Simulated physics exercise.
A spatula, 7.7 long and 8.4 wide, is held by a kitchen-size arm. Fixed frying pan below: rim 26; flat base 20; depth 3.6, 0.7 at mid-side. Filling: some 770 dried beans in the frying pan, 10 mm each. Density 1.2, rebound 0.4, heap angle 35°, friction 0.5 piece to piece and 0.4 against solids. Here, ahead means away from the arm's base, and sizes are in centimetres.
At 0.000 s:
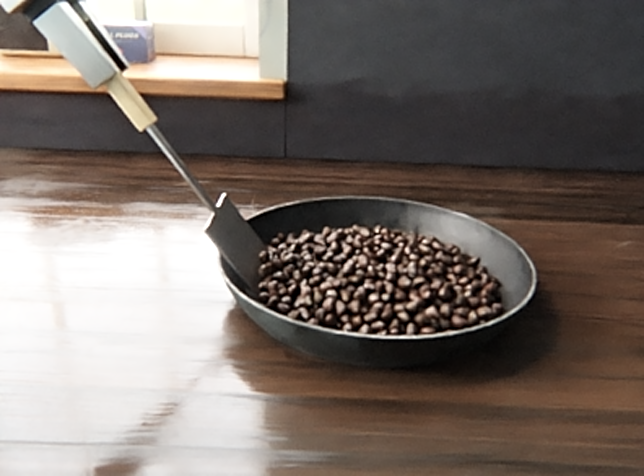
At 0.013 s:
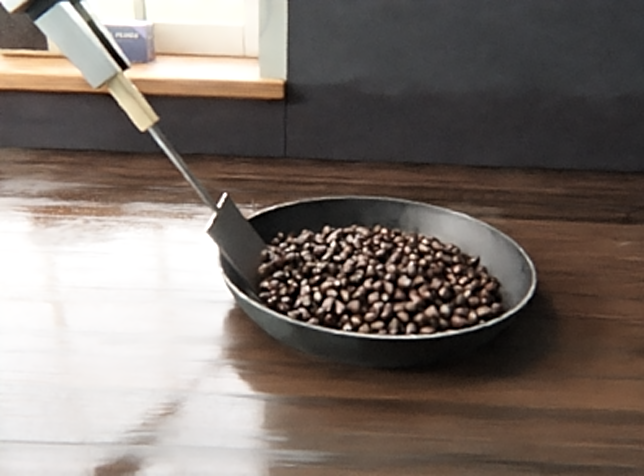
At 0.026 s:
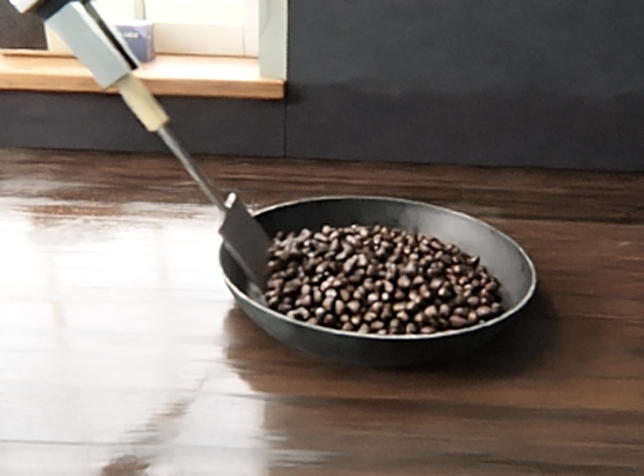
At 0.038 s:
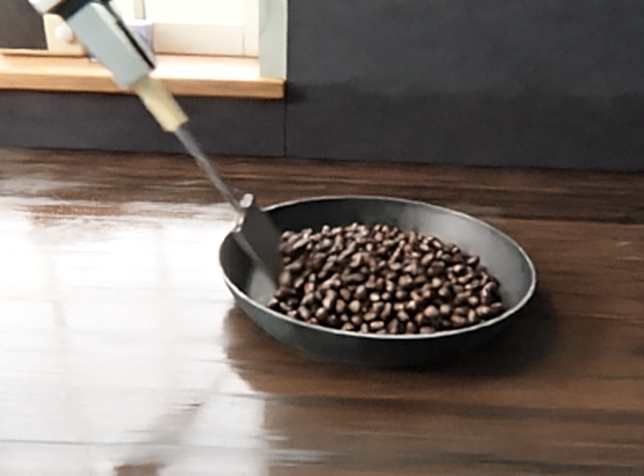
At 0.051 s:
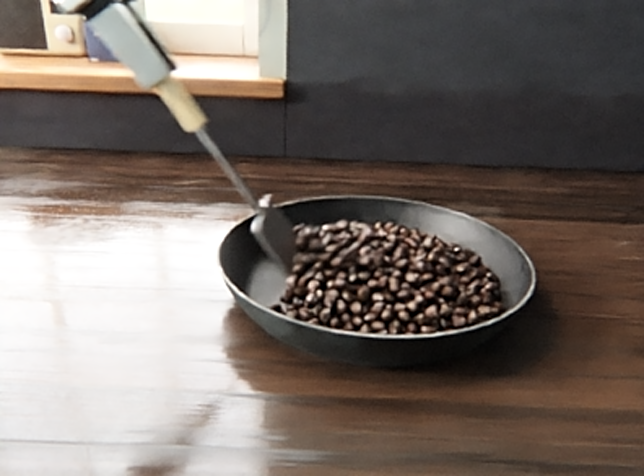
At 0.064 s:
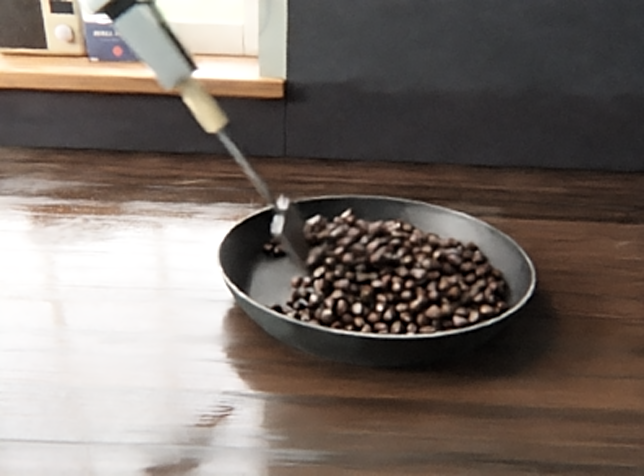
A spatula held by a robotic arm rested at the left side of a dark frying pan of brown beans, then moved right, pushing the beans into a higher heap and baring the pan behind it.
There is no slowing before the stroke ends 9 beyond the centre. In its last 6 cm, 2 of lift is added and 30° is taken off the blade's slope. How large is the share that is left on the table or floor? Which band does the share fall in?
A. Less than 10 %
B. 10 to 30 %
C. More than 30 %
Option B: 10 to 30 %.
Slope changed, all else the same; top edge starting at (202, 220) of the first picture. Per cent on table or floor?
Roughly 15%.
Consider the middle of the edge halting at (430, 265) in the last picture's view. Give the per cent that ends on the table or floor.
My guess is roughly 5 percent.
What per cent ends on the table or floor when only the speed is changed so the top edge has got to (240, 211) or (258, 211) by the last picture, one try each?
Close to 5 per cent in the first try and close to 15 per cent in the second.
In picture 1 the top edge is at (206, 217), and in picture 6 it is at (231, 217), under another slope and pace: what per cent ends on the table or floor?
Around 5 per cent finishes on the table or floor.
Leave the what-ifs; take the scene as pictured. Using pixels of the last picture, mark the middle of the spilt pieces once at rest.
Approximately at (609, 294).
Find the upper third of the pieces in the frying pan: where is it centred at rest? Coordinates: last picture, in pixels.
(476, 262).
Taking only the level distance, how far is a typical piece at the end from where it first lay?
5 cm.
After 0.10 s, sloping 55°, highest piece 8 above the table; 773 in the frying pan.
After 0.13 s, sloping 47°, highest piece 9 above the table; 772 in the frying pan, 1 on the blade or in flight.
After 0.34 s, sloping 25°, highest piece 10 above the table; 617 in the frying pan, 142 on the table or floor, 14 on the blade or in flight.
After 1.39 s, sloping 25°, highest piece 5 above the table; 617 in the frying pan, 156 on the table or floor.
At rest, 617 in the frying pan, 156 on the table or floor. That is 20 % on the table or floor.
